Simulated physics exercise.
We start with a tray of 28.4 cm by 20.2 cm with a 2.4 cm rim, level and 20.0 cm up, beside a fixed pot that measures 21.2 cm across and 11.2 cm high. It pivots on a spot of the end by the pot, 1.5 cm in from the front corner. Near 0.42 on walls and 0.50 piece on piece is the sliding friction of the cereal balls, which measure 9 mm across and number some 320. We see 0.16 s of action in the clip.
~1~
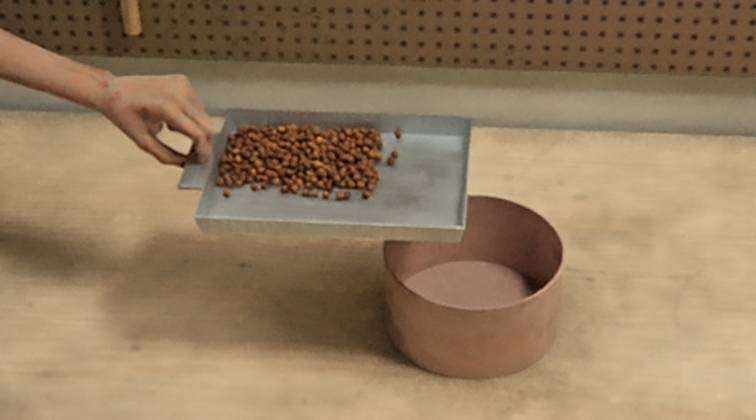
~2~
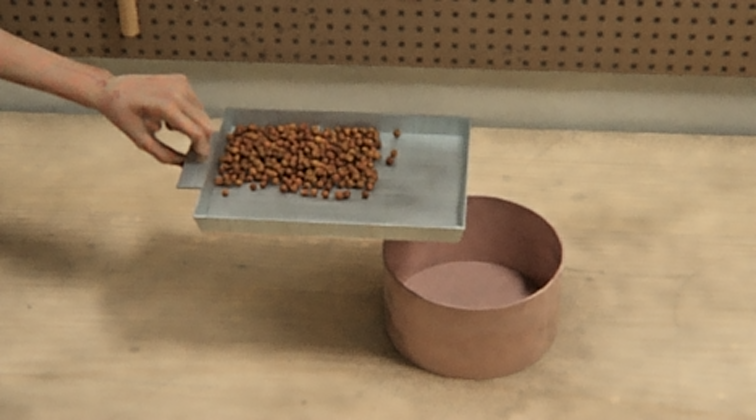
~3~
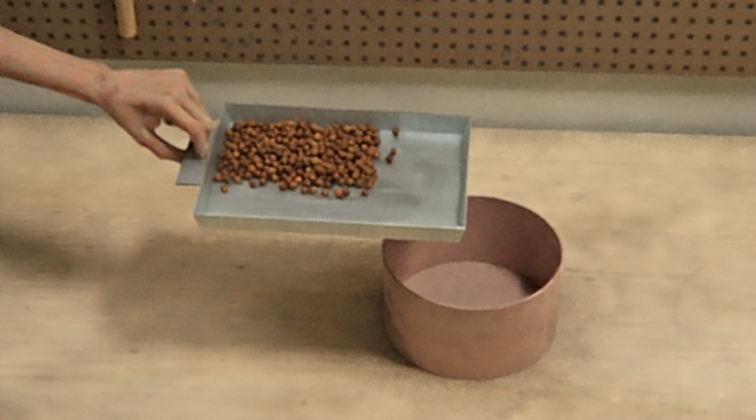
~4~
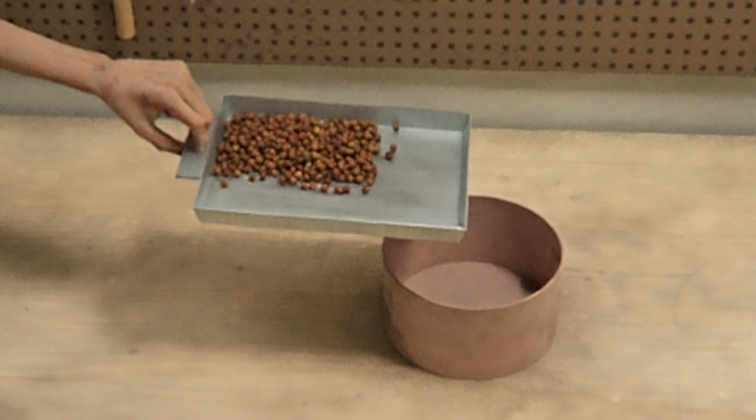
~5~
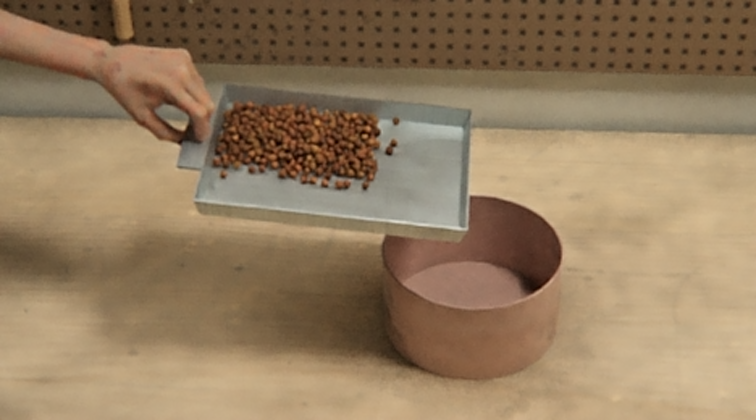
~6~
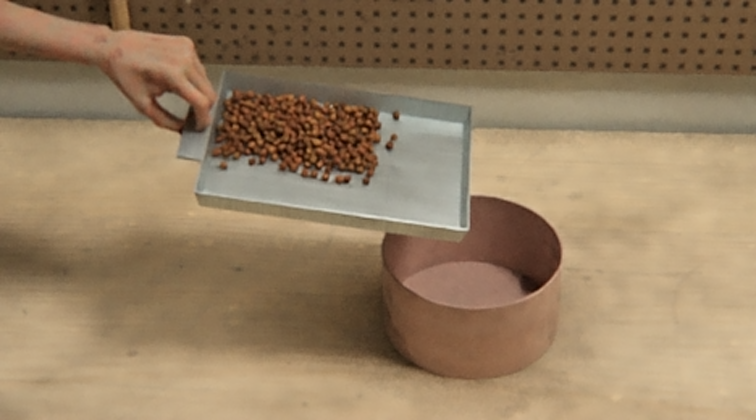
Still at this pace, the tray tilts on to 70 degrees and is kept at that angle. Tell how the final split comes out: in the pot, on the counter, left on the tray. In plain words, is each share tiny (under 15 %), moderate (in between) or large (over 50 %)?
Pot: Little. Counter: More than half. Tray: A moderate amount.
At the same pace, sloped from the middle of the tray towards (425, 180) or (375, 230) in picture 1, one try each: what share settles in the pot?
35 and 0 %.
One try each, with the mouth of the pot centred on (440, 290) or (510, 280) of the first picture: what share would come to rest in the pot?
The shares would be near 30 and 60 per cent respectively.
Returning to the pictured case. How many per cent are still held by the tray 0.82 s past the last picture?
Estimate: Near 35 in a hundred.
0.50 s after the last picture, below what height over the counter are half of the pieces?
I'd put it near 26 cm.
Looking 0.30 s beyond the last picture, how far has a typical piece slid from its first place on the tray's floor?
About 2 cm.
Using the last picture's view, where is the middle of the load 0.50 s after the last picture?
At that moment the load's centre is around (443, 176).
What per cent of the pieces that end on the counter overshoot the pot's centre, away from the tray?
About 90 %.
Then, 0.30 s after the last picture, tilt 39 degrees; the tray holds 100 %, the pot 0 %.
Then, 0.50 s after the last picture, tilt 59 degrees; the tray holds 100 %, the pot 0 %.
Then, 0.82 s after the last picture, tilt 70 degrees; the tray holds 35 %, the pot 0 %.
In the end, pot 5 %, counter 65 %, tray 30 %.
